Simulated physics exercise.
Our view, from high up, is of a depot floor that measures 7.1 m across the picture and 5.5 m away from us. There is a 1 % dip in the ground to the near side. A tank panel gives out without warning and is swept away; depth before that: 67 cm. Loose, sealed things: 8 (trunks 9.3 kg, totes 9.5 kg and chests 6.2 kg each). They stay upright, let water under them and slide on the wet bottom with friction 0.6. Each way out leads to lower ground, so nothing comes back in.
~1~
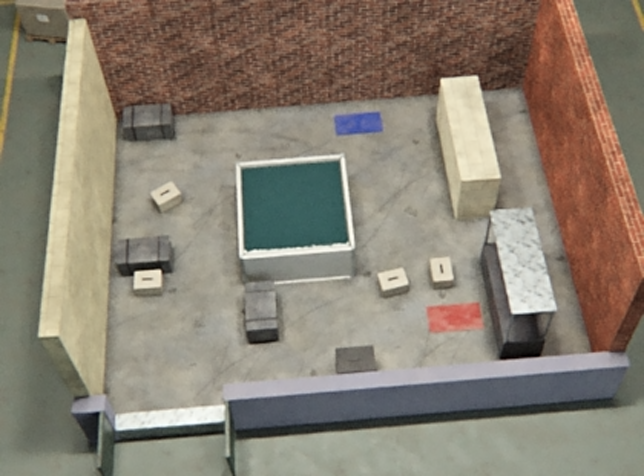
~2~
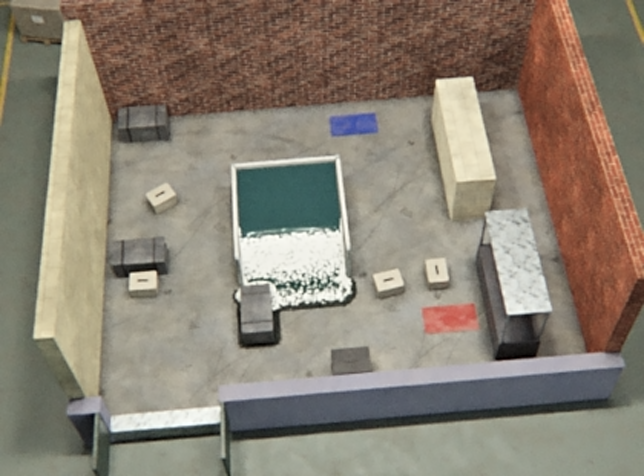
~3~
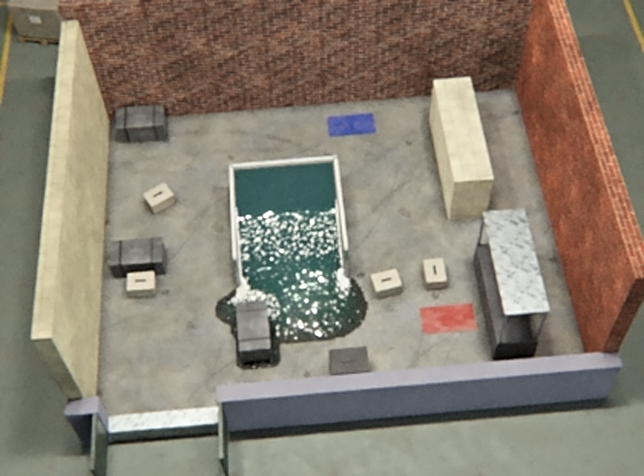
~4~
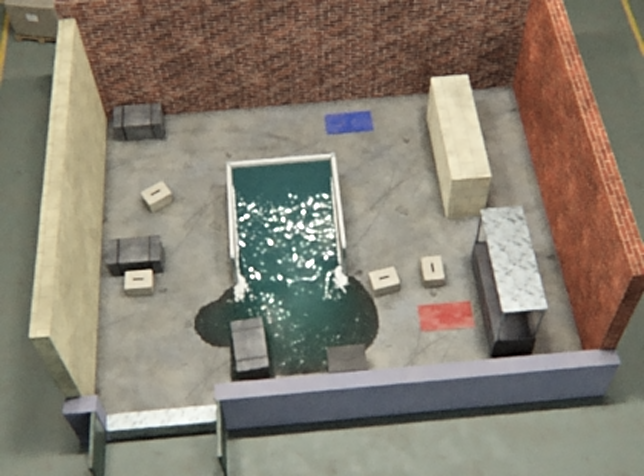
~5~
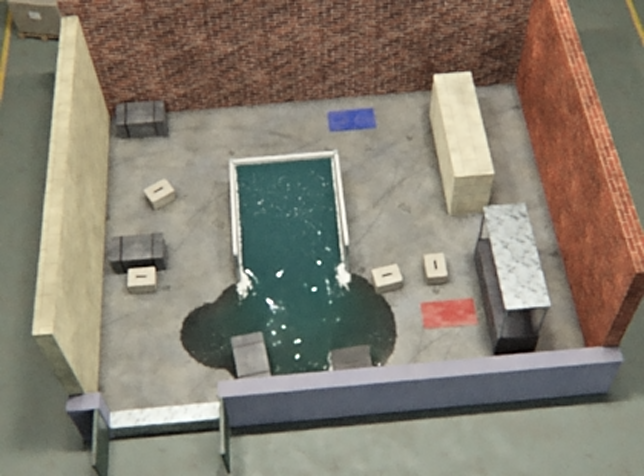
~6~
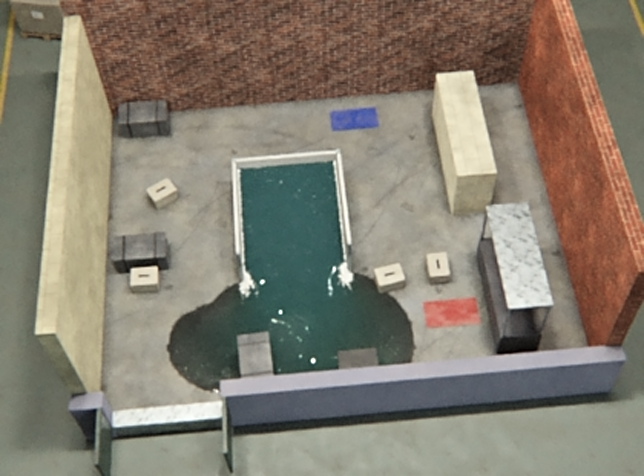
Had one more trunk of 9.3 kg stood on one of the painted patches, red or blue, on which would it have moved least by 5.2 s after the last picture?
Blue.
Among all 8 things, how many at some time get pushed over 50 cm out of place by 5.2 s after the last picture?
3.
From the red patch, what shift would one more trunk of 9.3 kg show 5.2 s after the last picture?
Roughly 80 cm.
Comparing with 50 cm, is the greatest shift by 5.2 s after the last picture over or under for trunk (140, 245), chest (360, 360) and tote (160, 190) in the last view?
In sequence: Beyond the mark / beyond the mark / within the mark.
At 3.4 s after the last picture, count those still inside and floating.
Count: 2.
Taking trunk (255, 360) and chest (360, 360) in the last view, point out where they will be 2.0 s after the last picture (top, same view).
First one near (116, 374), second near (484, 345).
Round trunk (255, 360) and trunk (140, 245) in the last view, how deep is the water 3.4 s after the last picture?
Roughly 9 and 3 cm.
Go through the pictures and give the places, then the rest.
In the first frame, a trunk at (261, 305), on the bottom; a chest at (356, 359) rests on the ground; the red patch at (455, 318); the blue patch at (358, 123); 2.6 m2 under water; 0 of 8 have shifted.
In the second frame, a trunk at (256, 308) rests on the ground; a chest at (351, 360) rests on the ground; the red patch at (450, 319); the blue patch at (354, 125); 3.4 m2 under water; 0 of 8 have shifted.
In the third frame, a trunk at (253, 325), on the bottom, 32 cm from its start; a chest at (349, 360) rests on the ground; the red patch at (448, 319); the blue patch at (351, 125); 4.5 m2 under water; 1 of 8 have shifted.
In the fourth frame, a trunk at (250, 344), on the bottom, 65 cm from its start; a chest at (347, 358) rests on the ground; the red patch at (446, 316); the blue patch at (349, 123); water covers 5.9 m2; 1 of 8 have shifted.
In the fifth frame, a trunk at (251, 359), on the bottom, 93 cm from its start; a chest at (352, 360) rests on the ground, 8 cm from its start; the red patch at (449, 314); the blue patch at (352, 120); water covers 7.4 m2; 2 of 8 have shifted.
In the sixth frame, a trunk at (255, 359) rests on the ground, 94 cm from its start; a chest at (358, 362), on the bottom, 16 cm from its start; the red patch at (451, 313); the blue patch at (354, 119); 8.4 m2 under water; 2 of 8 have shifted.
Then, 0.5 s after the last picture on red it would be 0 cm off in 0 cm of water; on blue it would be 0 cm off in 0 cm of water.
Then, 2.0 s after the last picture on red it would be 30 cm off in 8 cm of water; on blue it would be 0 cm off in 0 cm of water.
Then, 3.4 s after the last picture on red it would be 69 cm off in 8 cm of water; on blue it would be 0 cm off in 1 cm of water.
Then, 5.2 s after the last picture on red it would be 80 cm off in 7 cm of water; on blue it would be 2 cm off in 3 cm of water.
